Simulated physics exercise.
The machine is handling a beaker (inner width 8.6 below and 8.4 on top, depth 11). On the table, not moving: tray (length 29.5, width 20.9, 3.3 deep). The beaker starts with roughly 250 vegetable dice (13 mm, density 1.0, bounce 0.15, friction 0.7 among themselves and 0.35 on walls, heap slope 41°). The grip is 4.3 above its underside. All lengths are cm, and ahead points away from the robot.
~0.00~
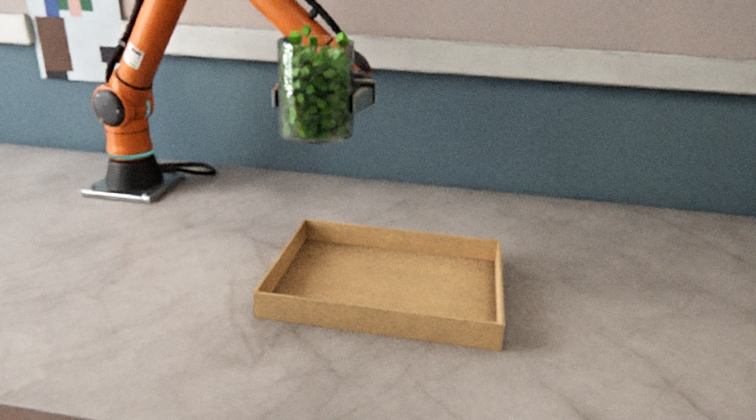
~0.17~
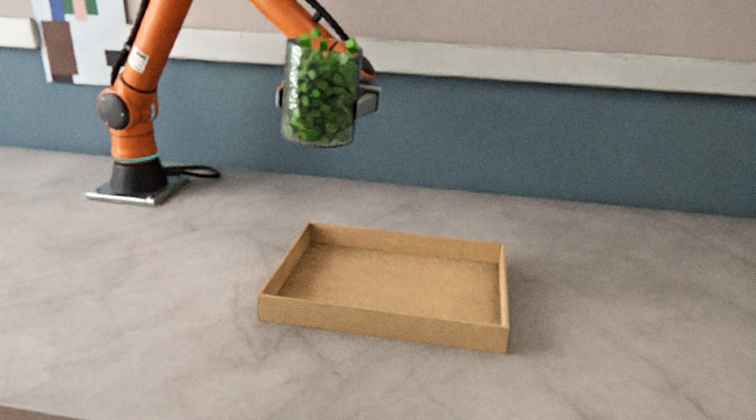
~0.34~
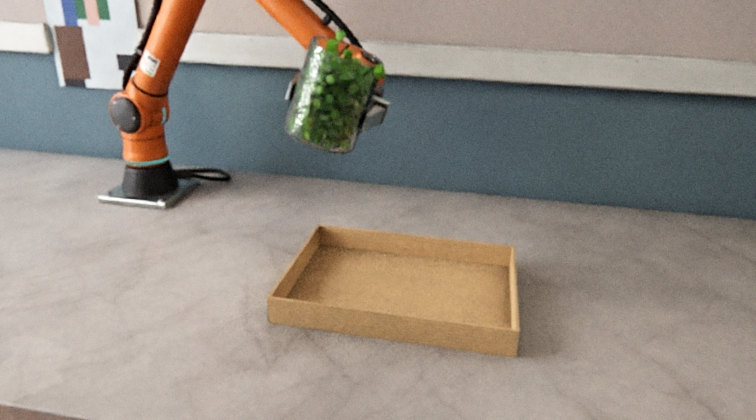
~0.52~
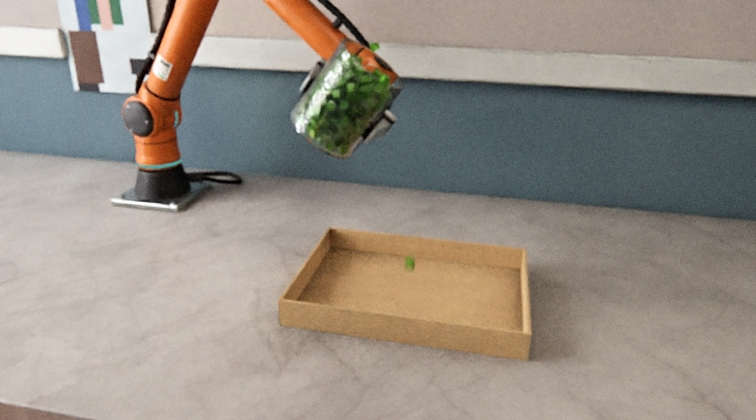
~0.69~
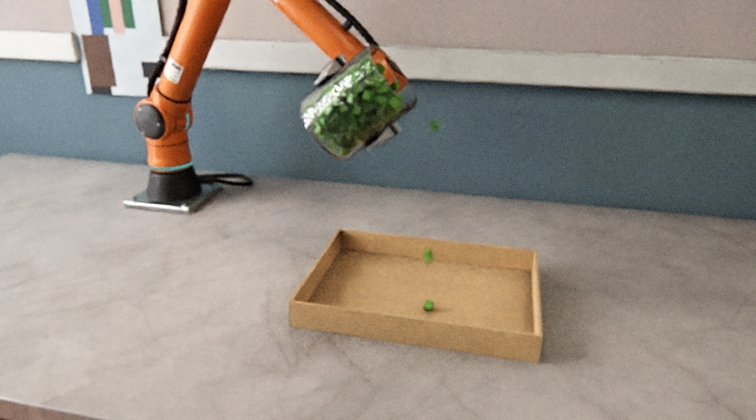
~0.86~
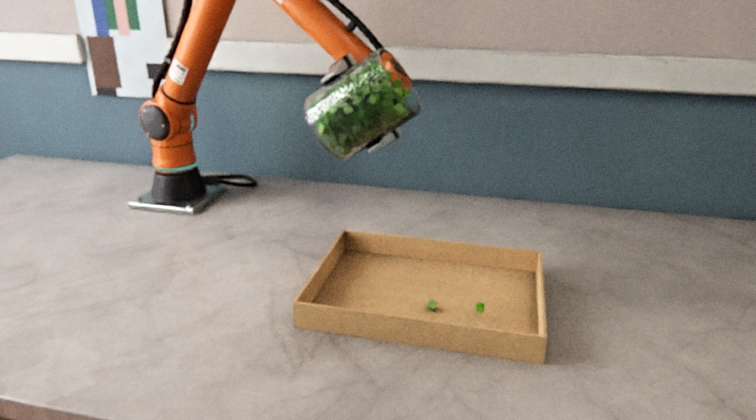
To begin with, an orange robot arm holds a clear beaker packed with green vegetable dice upright above an empty, shallow brown tray on a grey tabletop. The arm tilts the beaker steadily over to the right, and a few green pieces drop out separately into the tray, while most remain inside the steeply slanted beaker.
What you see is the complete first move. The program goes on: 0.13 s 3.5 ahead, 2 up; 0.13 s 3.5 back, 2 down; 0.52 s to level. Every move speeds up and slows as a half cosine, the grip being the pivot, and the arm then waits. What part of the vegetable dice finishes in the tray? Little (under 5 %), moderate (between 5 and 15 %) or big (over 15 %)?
Share in the tray: Moderate (between 5 and 15 %).
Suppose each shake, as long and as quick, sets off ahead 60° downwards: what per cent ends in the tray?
Some 0 per cent.
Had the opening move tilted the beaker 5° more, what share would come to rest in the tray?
Then about 15 per cent.
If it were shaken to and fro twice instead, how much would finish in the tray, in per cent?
Then about 15 per cent.
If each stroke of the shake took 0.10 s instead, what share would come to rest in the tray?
It would be near 20 per cent.
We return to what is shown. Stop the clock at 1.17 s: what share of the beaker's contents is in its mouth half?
Roughly 40 per cent.
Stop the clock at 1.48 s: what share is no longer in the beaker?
Some 10 per cent.
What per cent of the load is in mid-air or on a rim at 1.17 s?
Roughly 8 per cent.
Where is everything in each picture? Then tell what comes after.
In the first picture, beaker middle at (316, 90), level; upper third of the load around (313, 67), from x 285 to 345, top at y 30; 247 in the beaker.
In the second picture, beaker middle at (321, 93), tilted 5° forward; upper third of the load around (318, 71), from x 290 to 355, top at y 30.
In the third picture, beaker middle at (333, 96), tilted 19° forward; upper third of the load around (334, 75), from x 295 to 380, top at y 35; 246 in the beaker, 1 in flight or on a rim.
In the fourth picture, beaker middle at (346, 101), tilted 36° forward; upper third of the load around (349, 83), from x 305 to 410, top at y 45; 245 in the beaker, 1 in the tray, 1 in flight or on a rim.
In the fifth picture, beaker middle at (358, 104), tilted 50° forward; upper third of the load around (360, 86), from x 310 to 435, top at y 60; 244 in the beaker, 1 in the tray, 2 in flight or on a rim.
In the sixth picture, beaker middle at (362, 106), tilted 55° forward; upper third of the load around (366, 88), from x 315 to 480, top at y 65; 244 in the beaker, 3 in the tray.
After 1.17 s, tilted 54° forward, highest piece 29 above the table; 224 in the beaker, 3 in the tray, 20 in flight or on a rim.
After 1.48 s, tilted 11° forward, highest piece 32 above the table; 222 in the beaker, 25 in the tray.
After 1.84 s, level, highest piece 32 above the table; 222 in the beaker, 25 in the tray.
After 2.89 s, level, highest piece 32 above the table; 222 in the beaker, 25 in the tray.
At rest, 222 in the beaker, 25 in the tray. That is 10 % in the tray.
